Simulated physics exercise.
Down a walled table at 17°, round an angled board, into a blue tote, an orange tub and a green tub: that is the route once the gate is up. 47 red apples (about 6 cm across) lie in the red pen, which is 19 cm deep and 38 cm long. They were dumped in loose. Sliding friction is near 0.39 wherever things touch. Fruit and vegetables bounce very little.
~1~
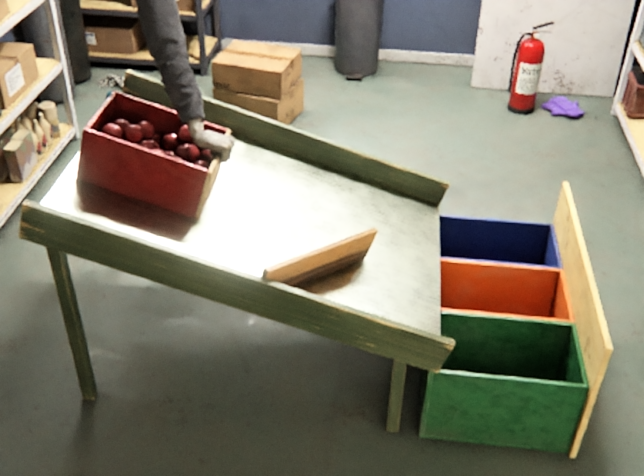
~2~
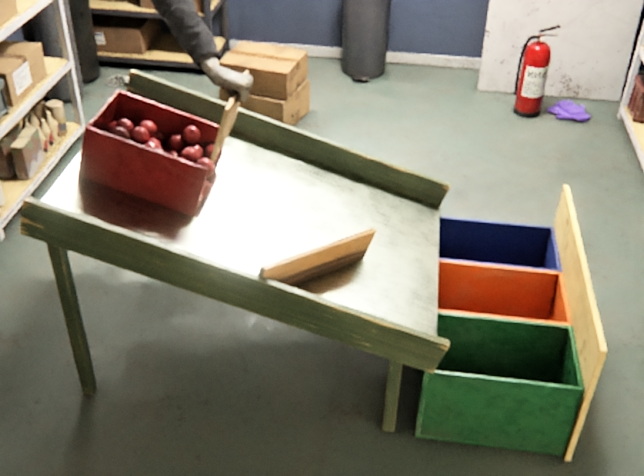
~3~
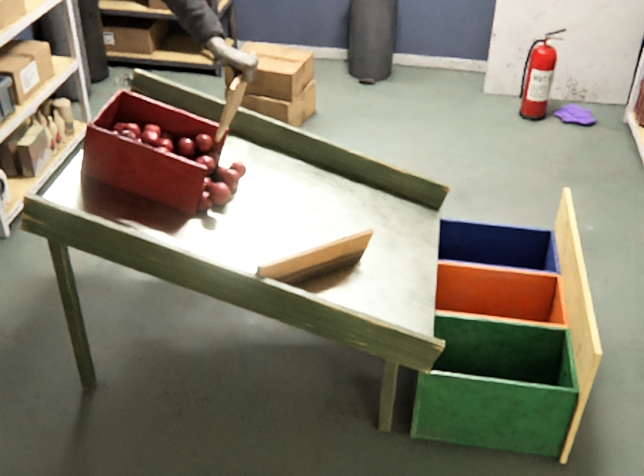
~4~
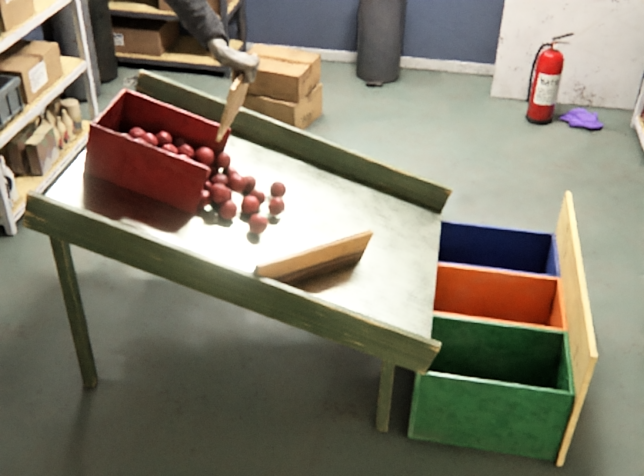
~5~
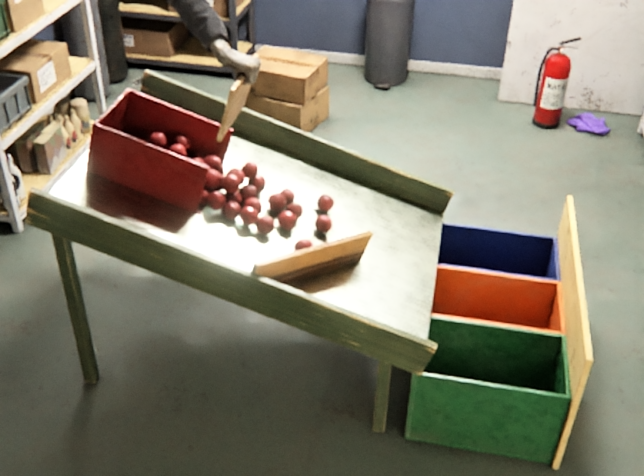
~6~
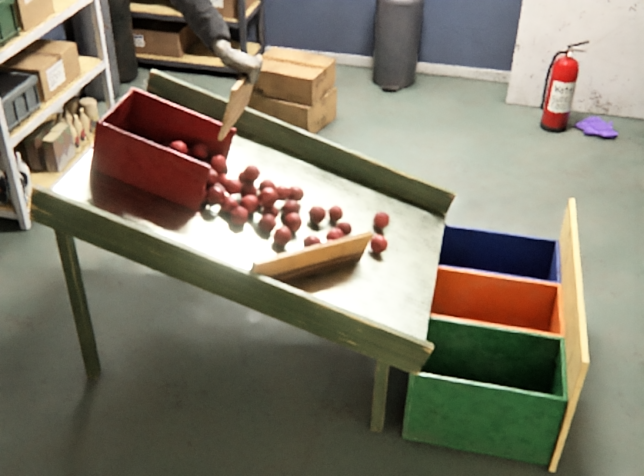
A gloved hand lifts the red pen's gate, and red apples roll down the sloping table.
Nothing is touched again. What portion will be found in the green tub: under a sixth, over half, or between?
In the end under a sixth of them are in the green tub.
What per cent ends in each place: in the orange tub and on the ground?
Roughly 40 and 0 per cent.
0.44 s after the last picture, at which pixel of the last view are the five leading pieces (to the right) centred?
Around (518, 313).
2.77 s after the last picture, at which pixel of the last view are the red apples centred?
Near (504, 323).
Then, 0.44 s after the last picture, 1 still in the red pen, 1 in the blue tote, 3 in the orange tub, 38 on the slope and 4 in the air.
Then, 1.00 s after the last picture, 11 in the blue tote, 11 in the orange tub, 19 on the slope and 6 in the air.
Then, 1.77 s after the last picture, 26 in the blue tote, 16 in the orange tub and 5 on the slope.
Outcome (2.77 s after the last picture), 28 in the blue tote and 19 in the orange tub. Asked share, 0 of 47, 0 per cent.
